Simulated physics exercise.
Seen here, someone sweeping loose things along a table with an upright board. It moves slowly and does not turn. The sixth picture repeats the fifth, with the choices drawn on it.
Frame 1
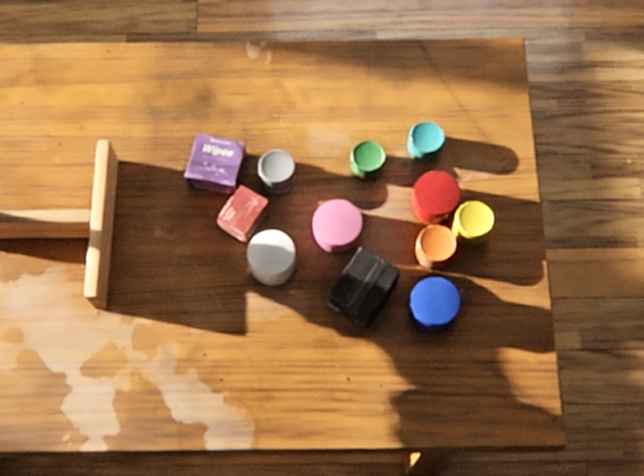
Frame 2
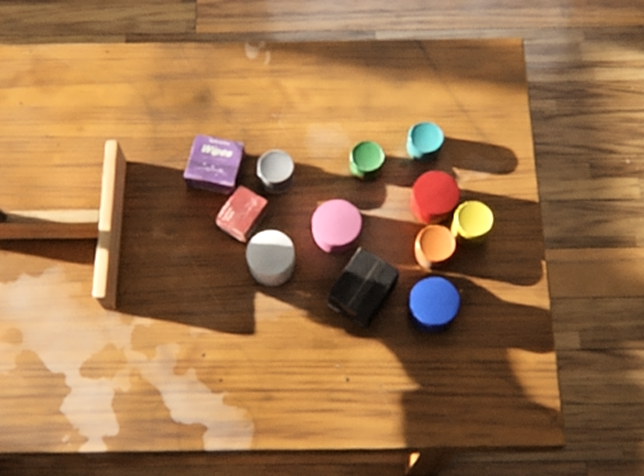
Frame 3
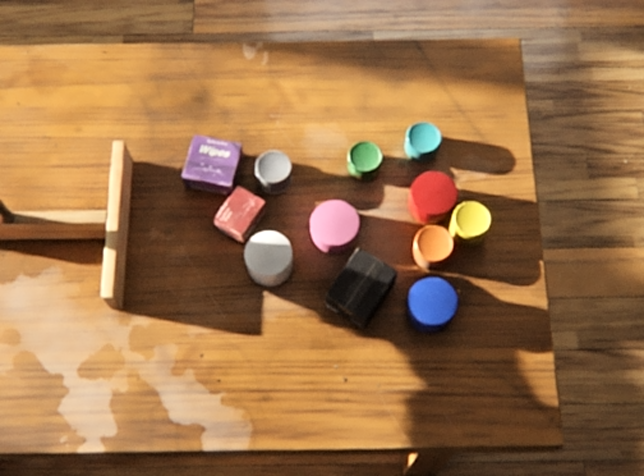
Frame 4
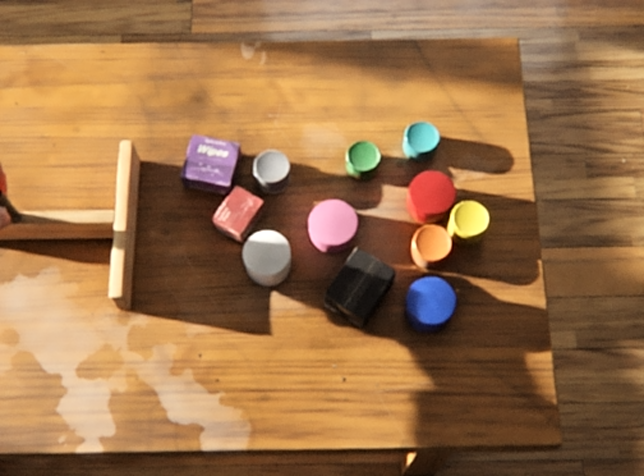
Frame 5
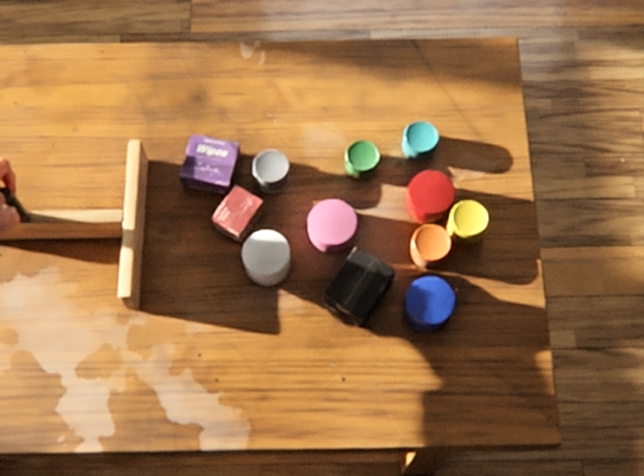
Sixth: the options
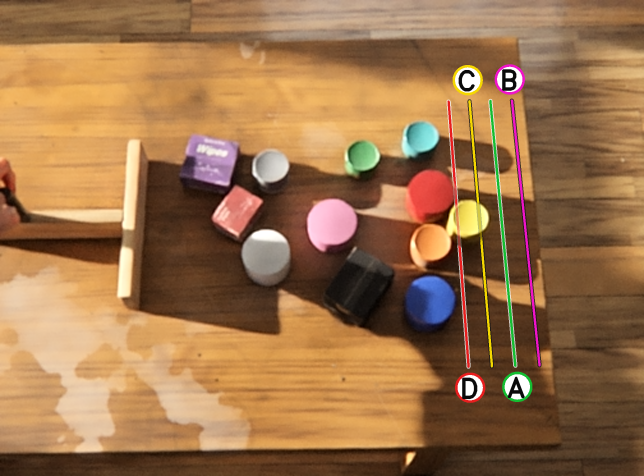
On a wooden table, a hand slowly pushes an upright board right toward scattered colourful containers.
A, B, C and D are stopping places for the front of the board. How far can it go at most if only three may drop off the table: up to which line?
At D, and not beyond.
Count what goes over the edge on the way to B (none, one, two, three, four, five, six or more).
Six or more.
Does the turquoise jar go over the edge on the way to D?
By then, no.
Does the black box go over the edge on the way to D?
By then, no.
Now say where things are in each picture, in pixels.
In the first frame, turquoise jar (426, 142); black box (364, 288); pink pot (338, 226).
In the second frame, board (106, 216); blue pot (433, 305).
In the third frame, board (114, 217); red pot (433, 199).
In the fourth frame, board (121, 216); grey tin (272, 172).
In the fifth frame, board (130, 216); yellow jar (467, 224); red box (239, 214); orange tub (430, 248).
On the marked copy, A at (502, 226); B at (525, 225); C at (480, 226); D at (458, 226).
Following D. Soon after the start, board (247, 214); purple box (281, 162); grey tin (325, 171).
Later, board (364, 212); yellow jar (481, 236); red pot (471, 198).
In the end, board (458, 210); yellow jar over the edge; red pot over the edge; two fallen.
As for the rest, A drops seven; B drops ten; C drops six.
